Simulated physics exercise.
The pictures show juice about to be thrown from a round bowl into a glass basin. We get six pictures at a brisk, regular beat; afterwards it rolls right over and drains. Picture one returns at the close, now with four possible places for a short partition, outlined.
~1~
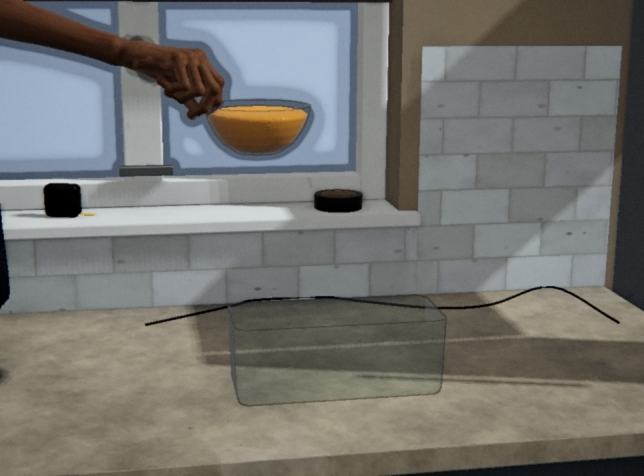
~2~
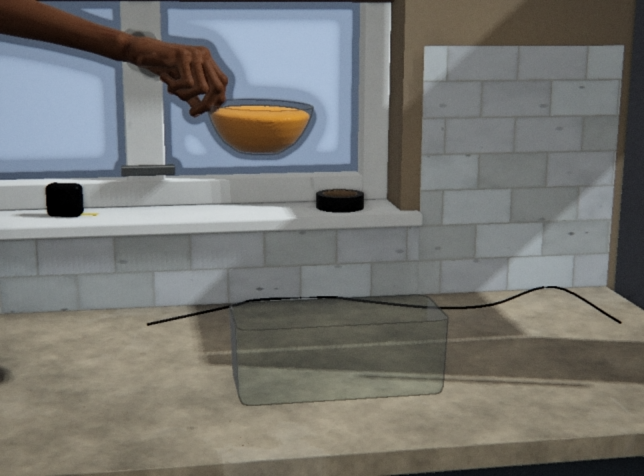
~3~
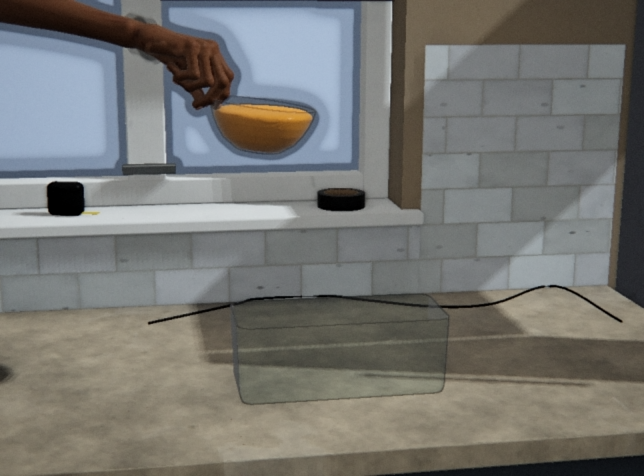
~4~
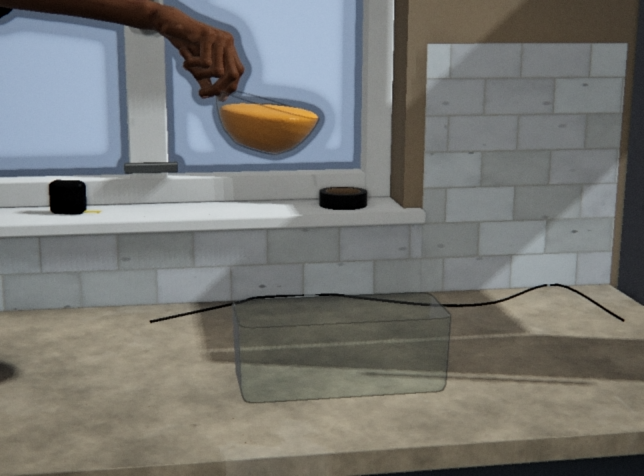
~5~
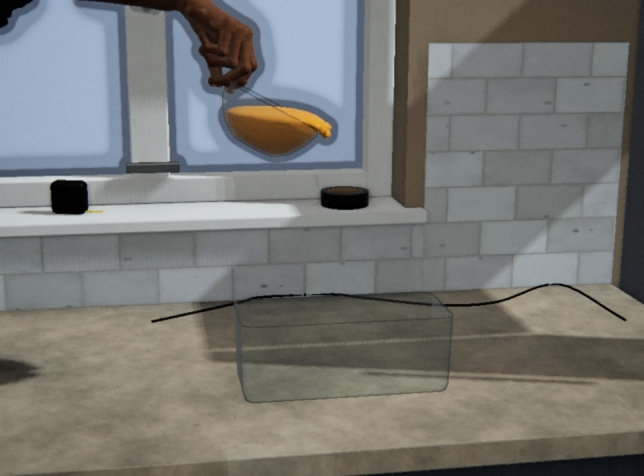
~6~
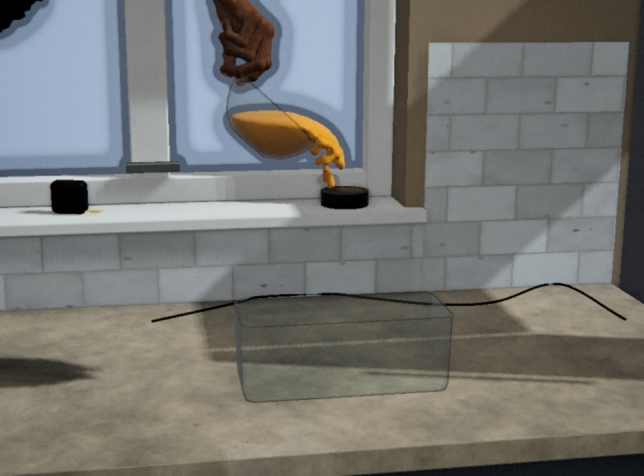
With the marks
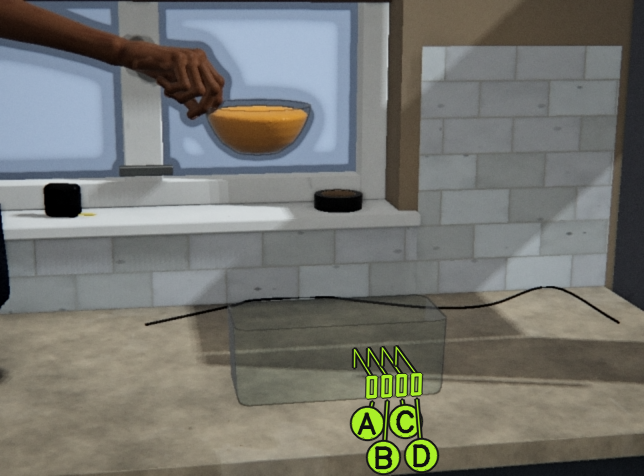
The footage shows a hand holding a round bowl of orange juice above a clear glass basin on a counter, keeping it nearly level, then tilting it rightward until juice runs over the lip in a short stream.
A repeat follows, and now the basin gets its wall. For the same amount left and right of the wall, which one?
Best: A.
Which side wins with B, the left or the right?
More ends on the left.
On the marked copy, A at (372, 402); B at (387, 401); C at (402, 400); D at (416, 399).
If A is chosen, about 50 % ends left of the wall and 46 % right of it; 3 % is lost outside.
If B is chosen, about 67 % ends left of the wall and 30 % right of it; 3 % is lost outside.
If C is chosen, about 82 % ends left of the wall and 15 % right of it; 3 % is lost outside.
If D is chosen, about 74 % ends left of the wall and 20 % right of it; 6 % is lost outside.
